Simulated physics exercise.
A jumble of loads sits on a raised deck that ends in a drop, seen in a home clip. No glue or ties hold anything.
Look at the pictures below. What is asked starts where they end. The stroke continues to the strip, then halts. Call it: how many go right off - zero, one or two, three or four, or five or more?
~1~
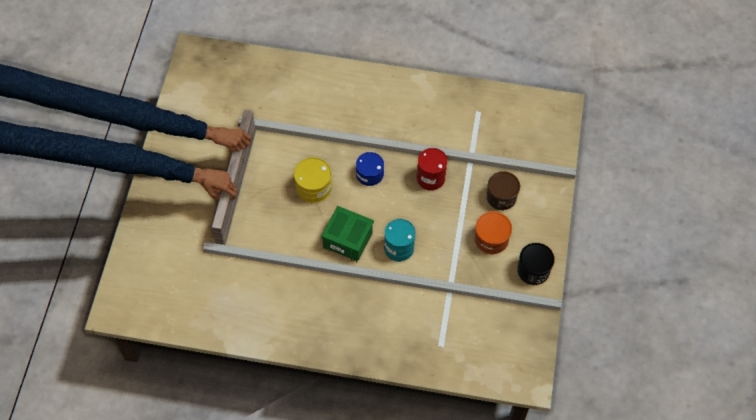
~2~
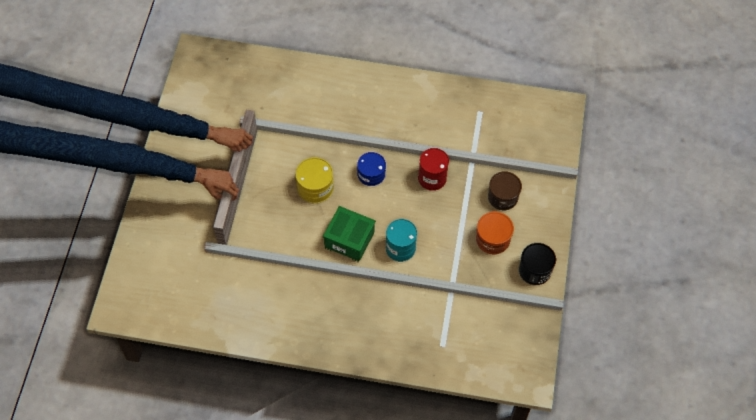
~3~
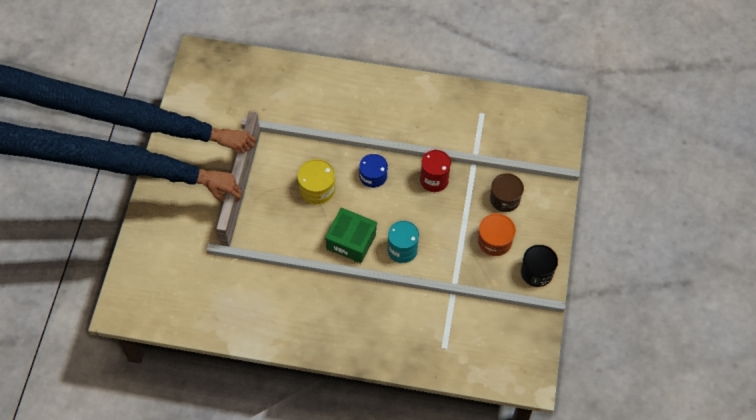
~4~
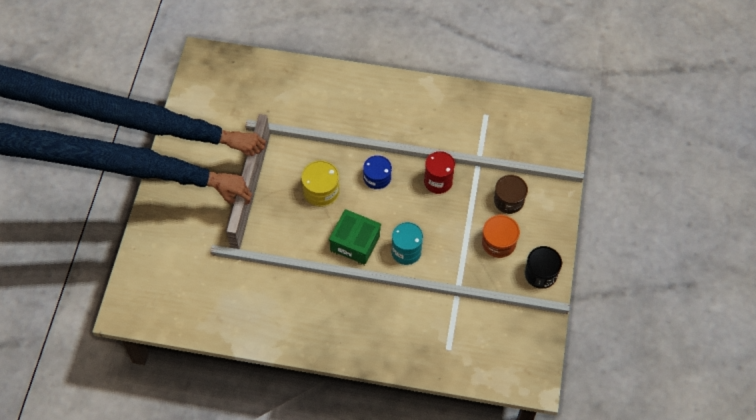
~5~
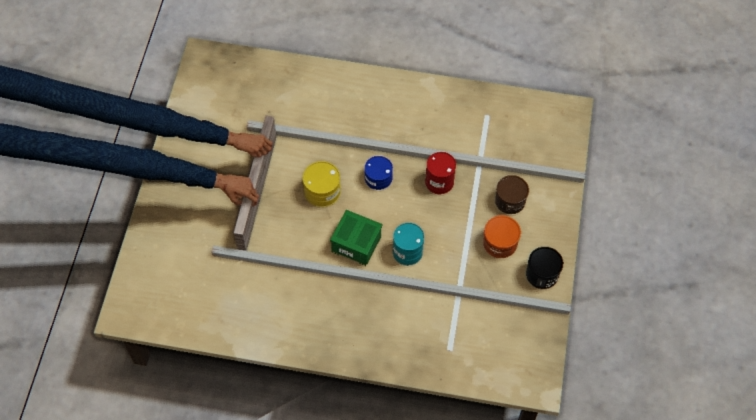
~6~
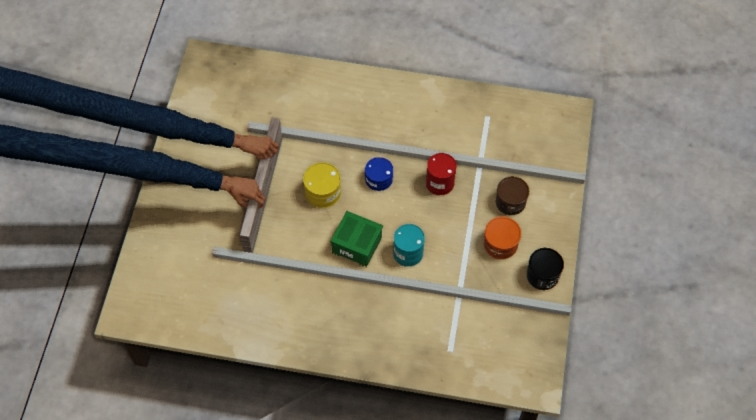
Zero go off.
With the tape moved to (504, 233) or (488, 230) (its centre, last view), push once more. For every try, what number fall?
Ground tally per try: 1 / 0.
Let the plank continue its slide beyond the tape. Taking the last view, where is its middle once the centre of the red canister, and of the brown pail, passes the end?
(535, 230) and then (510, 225), give or take.
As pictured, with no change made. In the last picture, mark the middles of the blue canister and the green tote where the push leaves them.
I'd put one at around (490, 185) and the other at around (485, 257).
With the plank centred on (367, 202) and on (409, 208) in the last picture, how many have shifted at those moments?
That gives 4 for the first and 5 for the second.
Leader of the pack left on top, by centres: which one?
Black pail.
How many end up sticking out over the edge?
The count is 0.
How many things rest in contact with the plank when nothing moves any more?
That makes 3.
Soon after, none off yet; black pail at rest near (545, 269); brown pail at rest near (512, 196); orange pail at rest near (502, 238).
At rest, the number that fall off is zero.
